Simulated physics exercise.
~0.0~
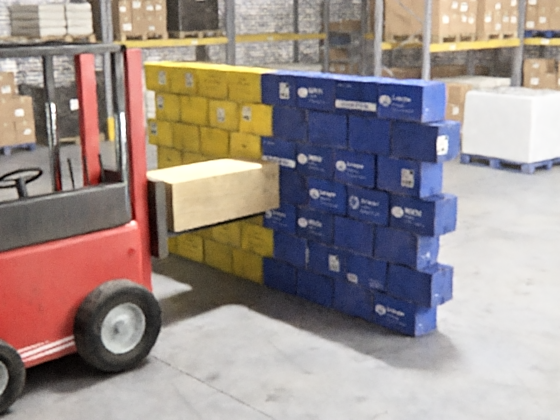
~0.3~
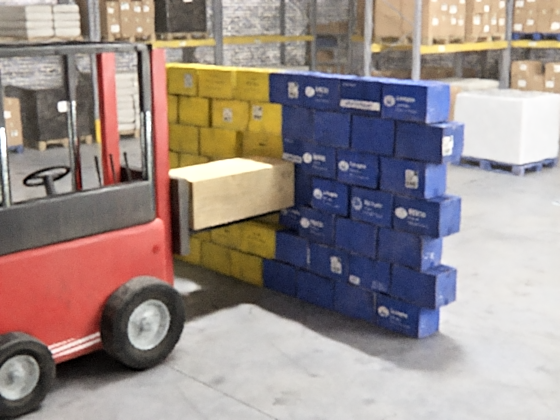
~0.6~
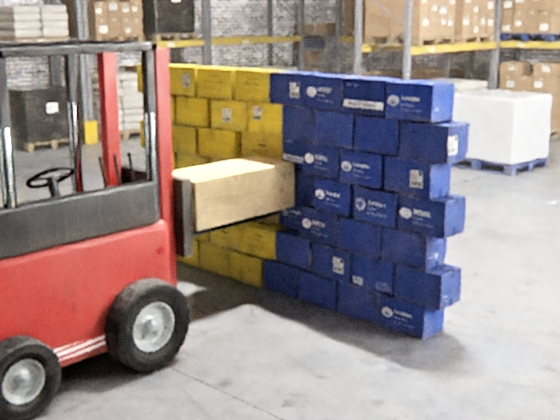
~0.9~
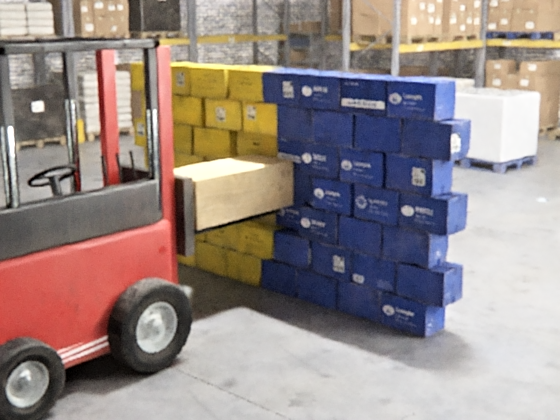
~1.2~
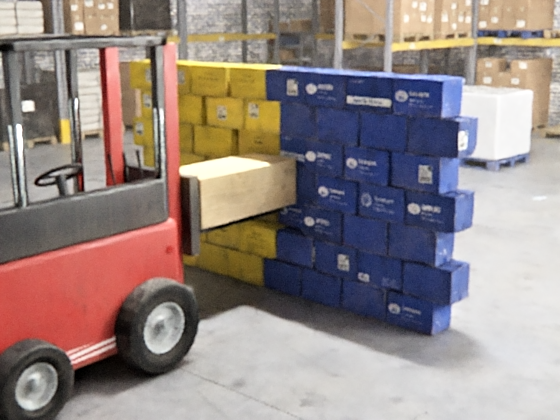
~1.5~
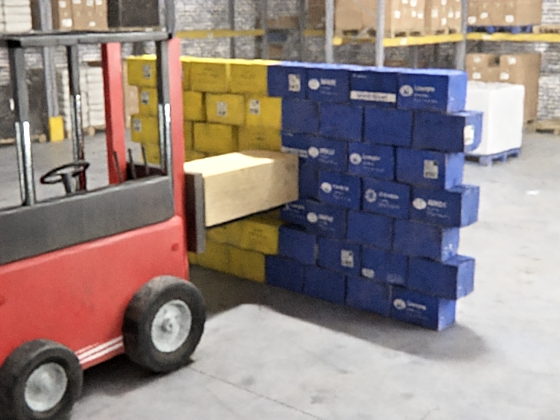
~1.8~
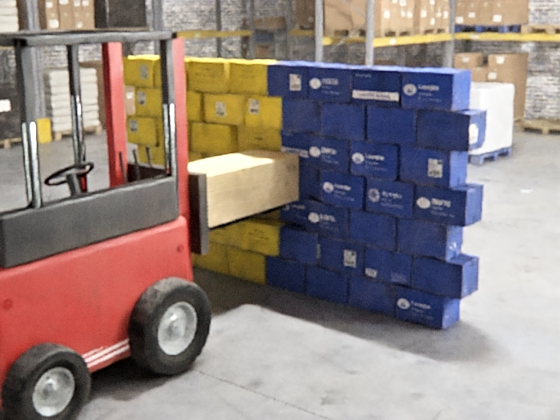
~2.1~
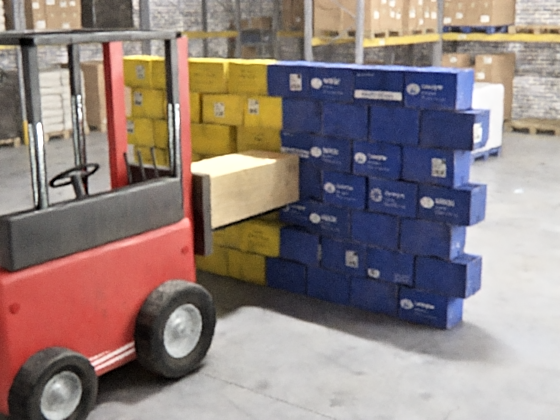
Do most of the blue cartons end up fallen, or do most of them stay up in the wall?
Most of the blue cartons stay up in the wall. None of them is seen to have fallen by the end.
